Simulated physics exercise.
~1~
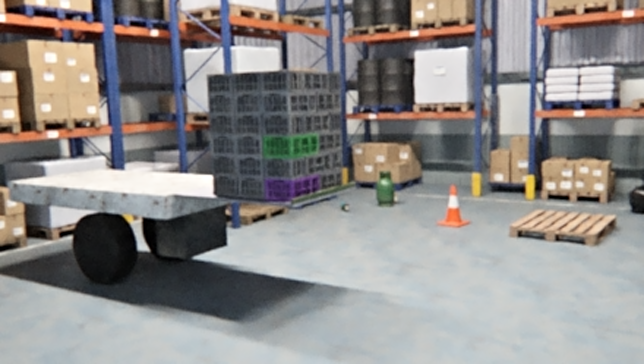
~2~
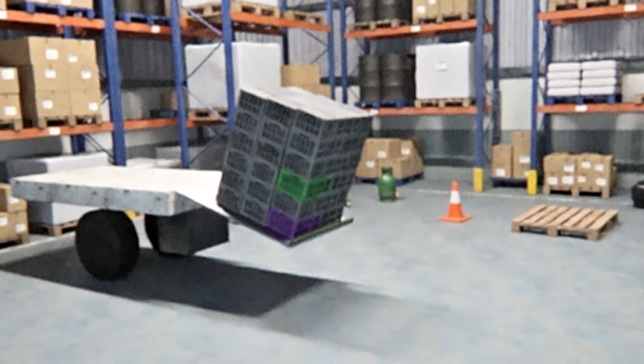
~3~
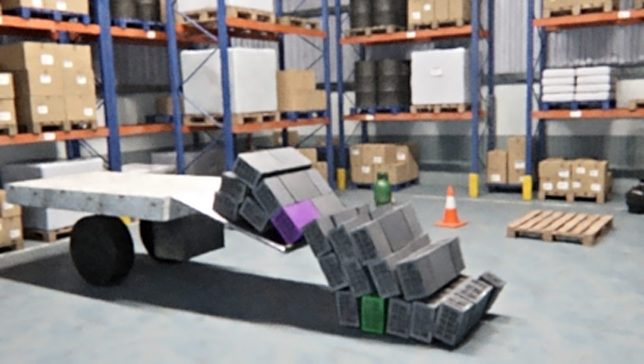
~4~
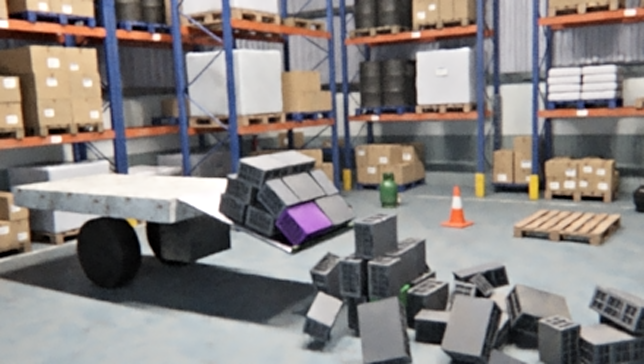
Stacked grey crates tilt on a dropping flap, topple right and scatter, leaving some aboard.
